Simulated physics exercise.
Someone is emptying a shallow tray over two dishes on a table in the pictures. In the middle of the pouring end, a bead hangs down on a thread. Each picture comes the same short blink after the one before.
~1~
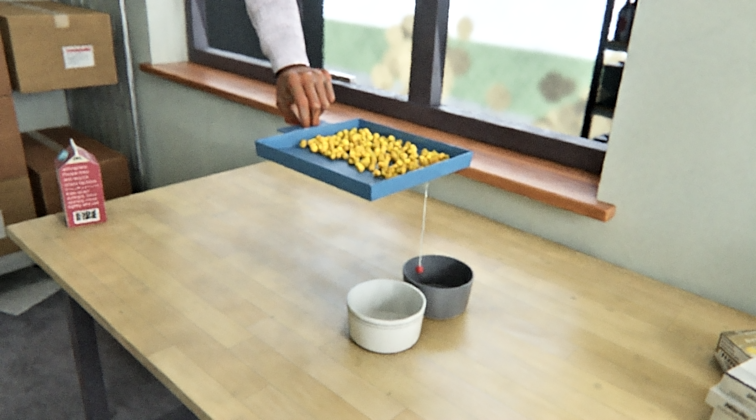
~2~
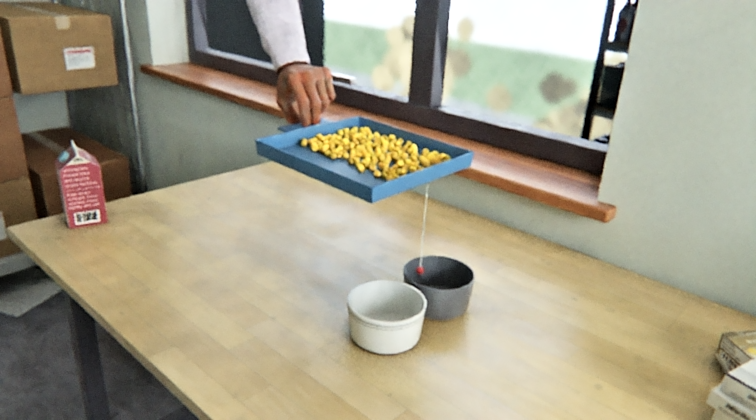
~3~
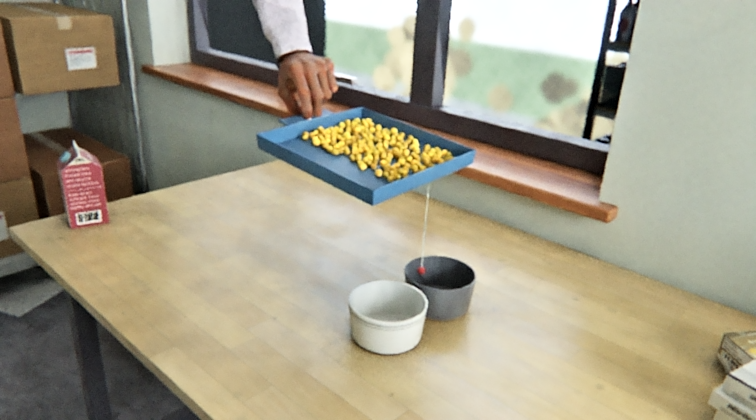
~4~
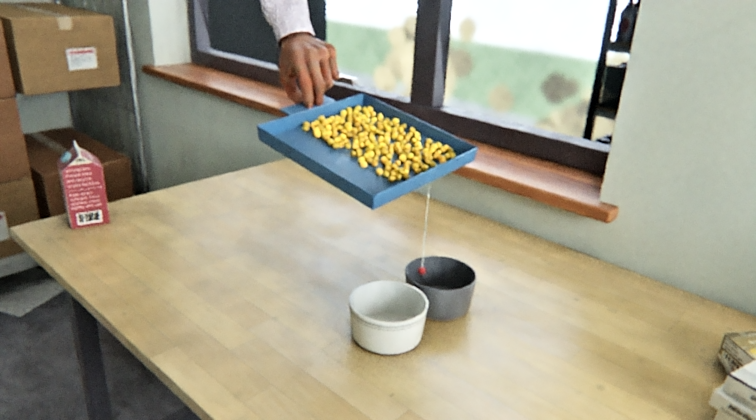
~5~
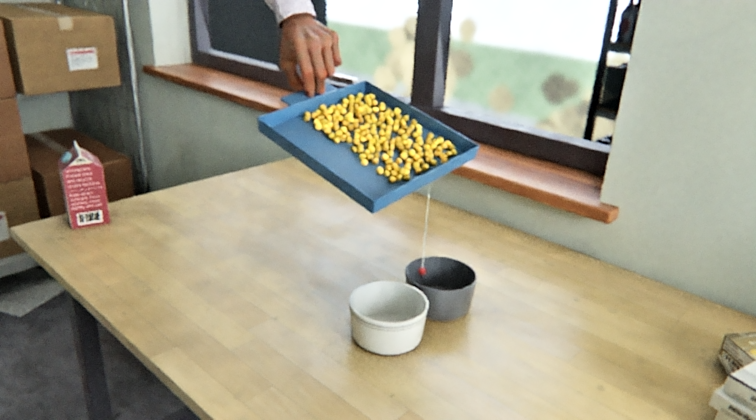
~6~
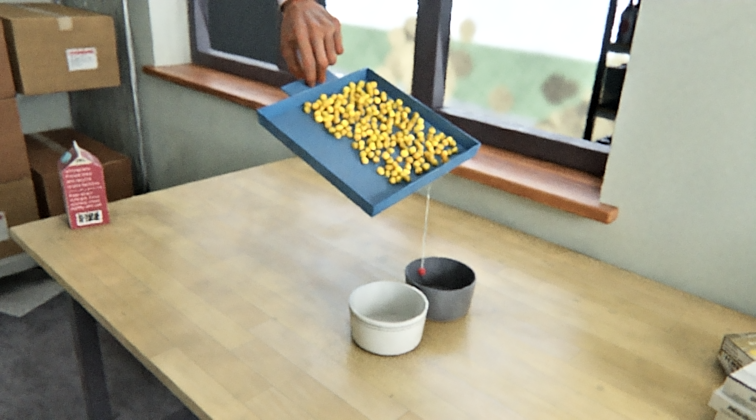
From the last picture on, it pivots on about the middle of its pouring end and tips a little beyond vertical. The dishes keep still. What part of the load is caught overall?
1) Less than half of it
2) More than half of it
2.
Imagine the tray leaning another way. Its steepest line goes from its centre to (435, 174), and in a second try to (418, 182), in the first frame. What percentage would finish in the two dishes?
You'd get 30 per cent the first time and 20 per cent the second time.
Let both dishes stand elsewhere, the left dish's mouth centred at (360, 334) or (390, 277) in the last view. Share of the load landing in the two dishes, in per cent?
It comes to near 60 per cent the first time and near 0 per cent the second time.
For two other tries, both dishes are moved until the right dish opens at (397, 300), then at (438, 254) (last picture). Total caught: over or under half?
The bulk of it, then Short of half.
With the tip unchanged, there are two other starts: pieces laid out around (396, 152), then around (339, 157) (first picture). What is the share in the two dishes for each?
It would be 60 in a hundred, and then 70 in a hundred.
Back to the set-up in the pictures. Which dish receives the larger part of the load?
The one you want is the left of the two.
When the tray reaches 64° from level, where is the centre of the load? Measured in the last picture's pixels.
Around (388, 169).
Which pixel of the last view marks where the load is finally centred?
Centre at rest, last view: Approx. (389, 336).
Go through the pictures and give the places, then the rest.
Corners of the pouring end at (372, 184) and (471, 151), level; middle of the load at (377, 152), puffed corn balls; left dish at (415, 329); right dish at (466, 298); bead on its thread at (419, 269), in the first picture.
Corners of the pouring end at (372, 186) and (472, 152), level; middle of the load at (378, 151), in the second picture.
Corners of the pouring end at (374, 190) and (474, 150), tipped barely, lowest at the left corner; middle of the load at (379, 147), in the third picture.
Corners of the pouring end at (374, 195) and (476, 147), tipped a little, lowest at the left corner; middle of the load at (381, 140), in the fourth picture.
Corners of the pouring end at (375, 200) and (478, 145), tipped clearly, lowest at the left corner; middle of the load at (373, 132), in the fifth picture.
Corners of the pouring end at (374, 204) and (479, 143), tipped clearly, lowest at the left corner; middle of the load at (374, 126); left dish at (417, 331); right dish at (468, 300), in the sixth picture.
Soon after the last picture, tray tipped steeply; nearly all on the tray; a stray few in the air.
A little later, tray tipped past a quarter turn; most on the tray; a small part in the left dish; a small part outside both; a stray few in the air.
Later still, tray tipped past a quarter turn; about two thirds in the left dish; about a quarter outside both; a stray few in the air.
At rest, tray tipped past a quarter turn; about two thirds in the left dish; none in the right dish; about a third outside both.
